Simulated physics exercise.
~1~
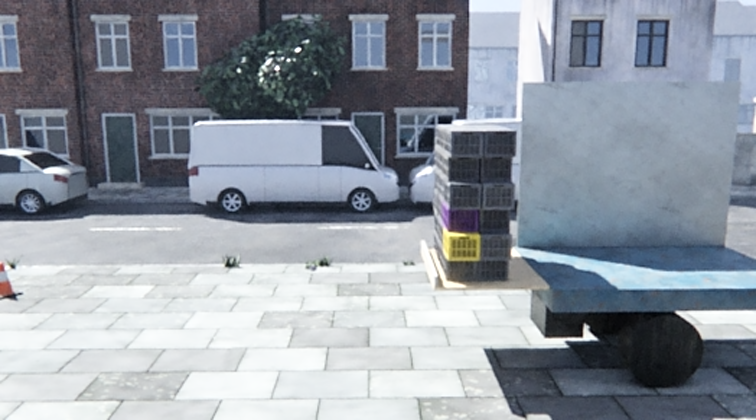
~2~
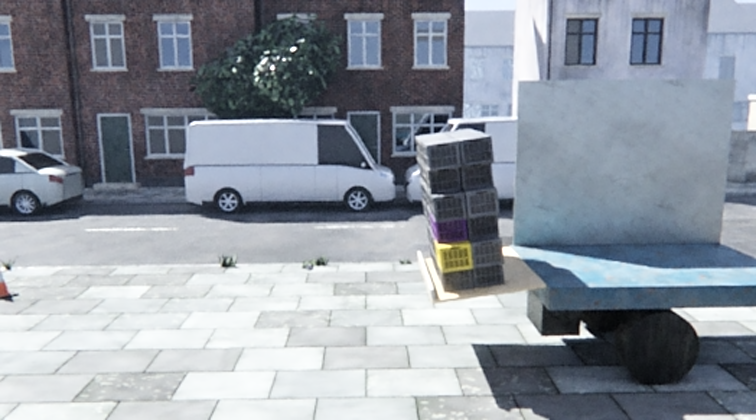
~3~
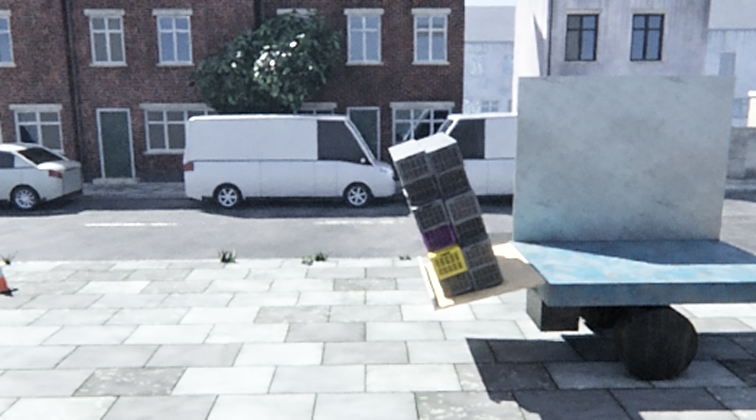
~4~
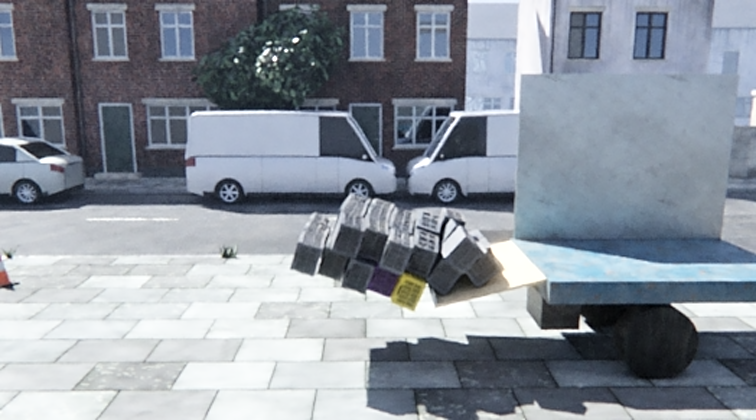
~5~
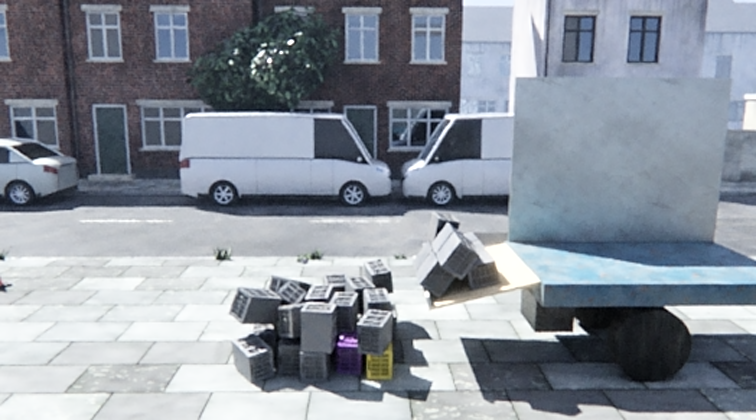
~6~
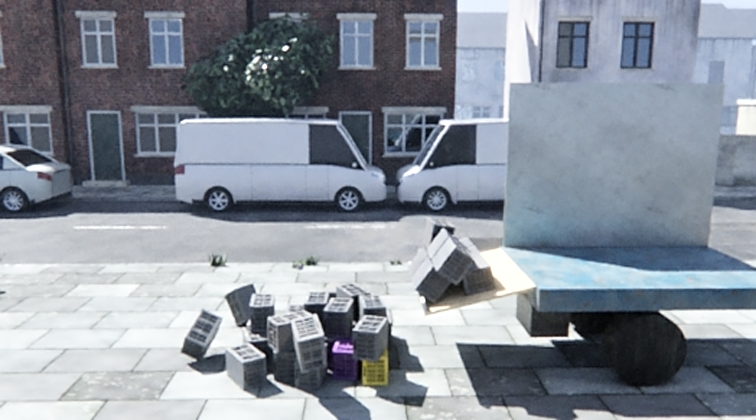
A stack of dark crates, with one purple and one yellow near the bottom, leans left as the lorry's tail lift tilts down, then topples onto the paving. Most end in a scattered heap on the ground, the coloured ones among them, while a few remain on the sloping platform.
